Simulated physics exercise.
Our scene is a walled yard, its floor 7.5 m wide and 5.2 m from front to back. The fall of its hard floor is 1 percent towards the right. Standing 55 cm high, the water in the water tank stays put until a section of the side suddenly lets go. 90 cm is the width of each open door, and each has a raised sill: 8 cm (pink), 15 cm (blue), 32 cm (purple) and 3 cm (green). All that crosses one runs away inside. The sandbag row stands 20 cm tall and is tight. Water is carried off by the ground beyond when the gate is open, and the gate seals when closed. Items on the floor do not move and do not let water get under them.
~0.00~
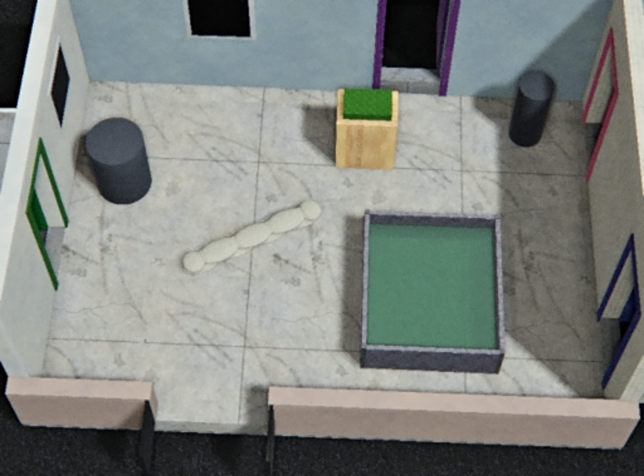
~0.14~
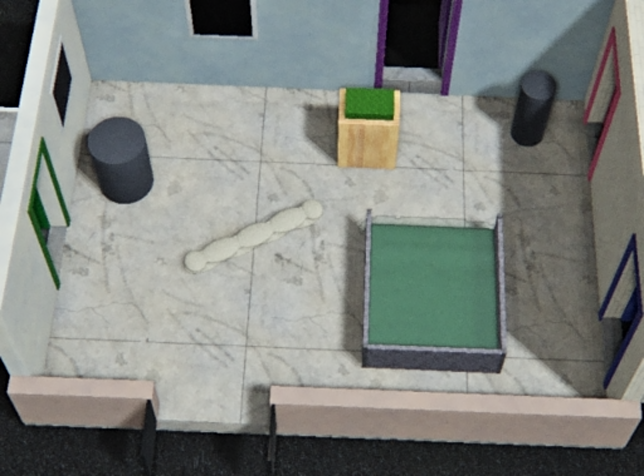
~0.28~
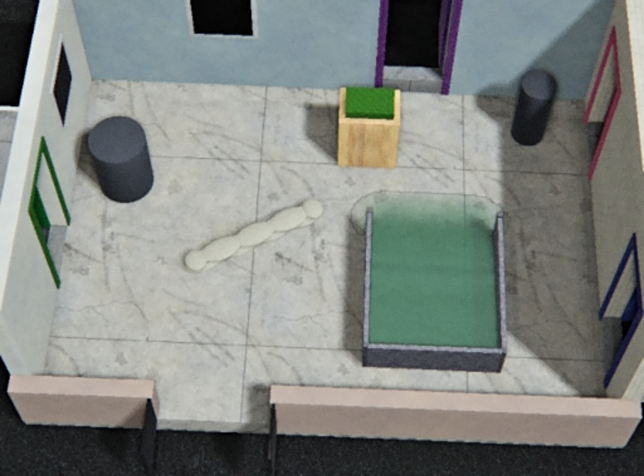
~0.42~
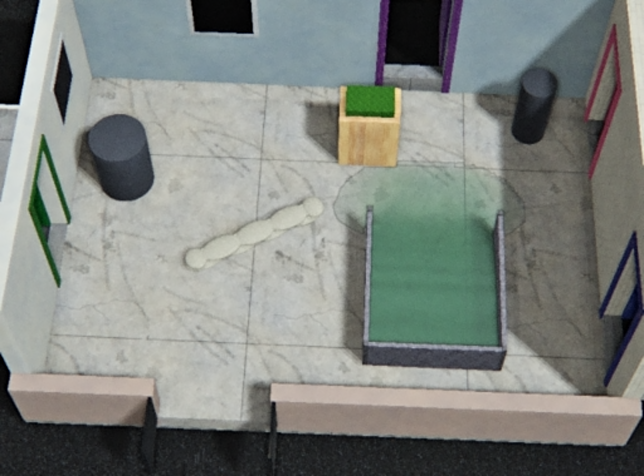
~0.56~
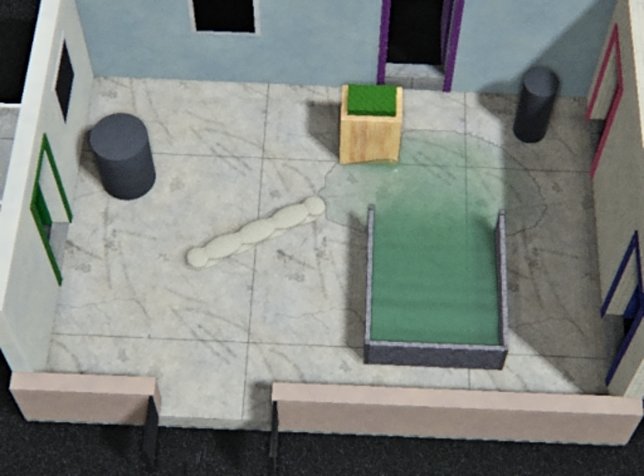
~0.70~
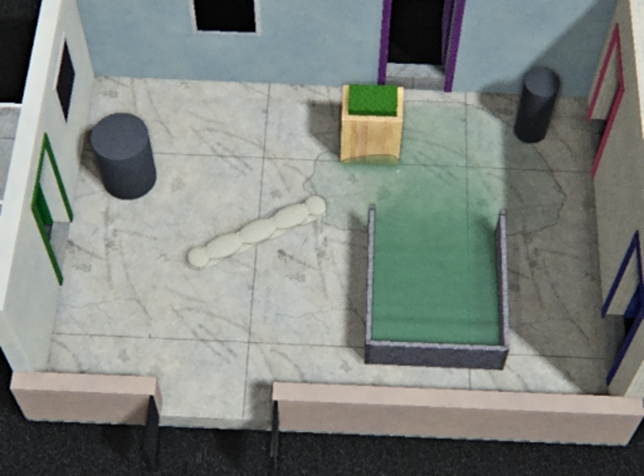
At first, a dark-walled tank of green water stands whole on the marble-patterned floor of a walled yard. Then its far side is gone, and a thin greenish sheet pours out through the gap, fanning across the floor toward the wooden planter and spreading wider and fainter around its base.
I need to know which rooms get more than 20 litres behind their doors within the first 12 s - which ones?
Outcome: Pink door: Limit broken. Blue door: Limit unbroken. Purple door: Limit unbroken. Green door: Limit unbroken.
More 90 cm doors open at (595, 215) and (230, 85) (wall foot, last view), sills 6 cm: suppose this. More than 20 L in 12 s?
Per doorway, in order: Sufficient / insufficient.
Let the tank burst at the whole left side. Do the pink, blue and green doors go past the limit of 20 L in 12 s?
Pink short, blue short, green beyond.
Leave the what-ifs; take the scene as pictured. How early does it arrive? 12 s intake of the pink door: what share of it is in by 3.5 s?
About 55 per cent.
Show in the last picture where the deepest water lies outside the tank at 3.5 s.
It's at about (578, 98) in the last picture.
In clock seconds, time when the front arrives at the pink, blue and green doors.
Arrival: Pink 1.4 s, blue 4.0 s, green 3.8 s.
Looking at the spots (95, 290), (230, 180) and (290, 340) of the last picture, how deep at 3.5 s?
In that order: 0, 3 and 0 cm.
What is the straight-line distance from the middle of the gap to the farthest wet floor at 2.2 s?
Roughly 4.2 m.
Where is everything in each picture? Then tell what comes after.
The first picture shows the water tank at (432, 283) is whole and still, 55 cm deep.
In the second picture, the front is at a hidden place, 0.9 m from the gap on the water tank's far side; 0.2 m2 of floor is under water; 55 cm left at the back of the water tank.
In the third picture, the front is at (359, 212), 1.1 m from the gap on the water tank's far side; 1.2 m2 of floor is under water; 55 cm left at the back of the water tank.
In the fourth picture, water pours out on the water tank's far side and has run 1.4 m, to (352, 185); typically 8 cm deep outside, 55 cm at the water tank's back.
In the fifth picture, the front is at (476, 142), 1.8 m from the gap on the water tank's far side; 3.6 m2 of floor is under water; 52 cm left at the back of the water tank.
In the sixth picture, water pours out on the water tank's far side and has run 2.3 m, to (464, 109); typically 6 cm deep outside, 46 cm at the water tank's back.
After 1.4 s water covers 25 % of the floor and is deepest (35 cm) near (436, 91); pink door 3 cm at the sill, 0 L in, blue door not reached, purple door 27 cm at the sill, 0 L in, green door not reached.
After 2.2 s water covers 35 % of the floor and is deepest (38 cm) near (578, 98); pink door 20 cm at the sill, 11 L in, blue door not reached, purple door 28 cm at the sill, 1 L in, green door not reached.
After 3.5 s water covers 55 % of the floor and is deepest (28 cm) near (578, 98); pink door 19 cm at the sill, 82 L in, blue door not reached, purple door 16 cm at the sill, 1 L in, green door not reached.
After 7.0 s water covers 80 % of the floor and is deepest (14 cm) near (597, 381); pink door 10 cm at the sill, 143 L in, blue door 7 cm at the sill, 0 L in, purple door 6 cm at the sill, 1 L in, green door 2 cm at the sill, 8 L in.
After 12.0 s water covers 95 % of the floor and is deepest (8 cm) near (586, 418); pink door 6 cm at the sill, 147 L in, blue door 8 cm at the sill, 0 L in, purple door 6 cm at the sill, 1 L in, green door 4 cm at the sill, 9 L in.
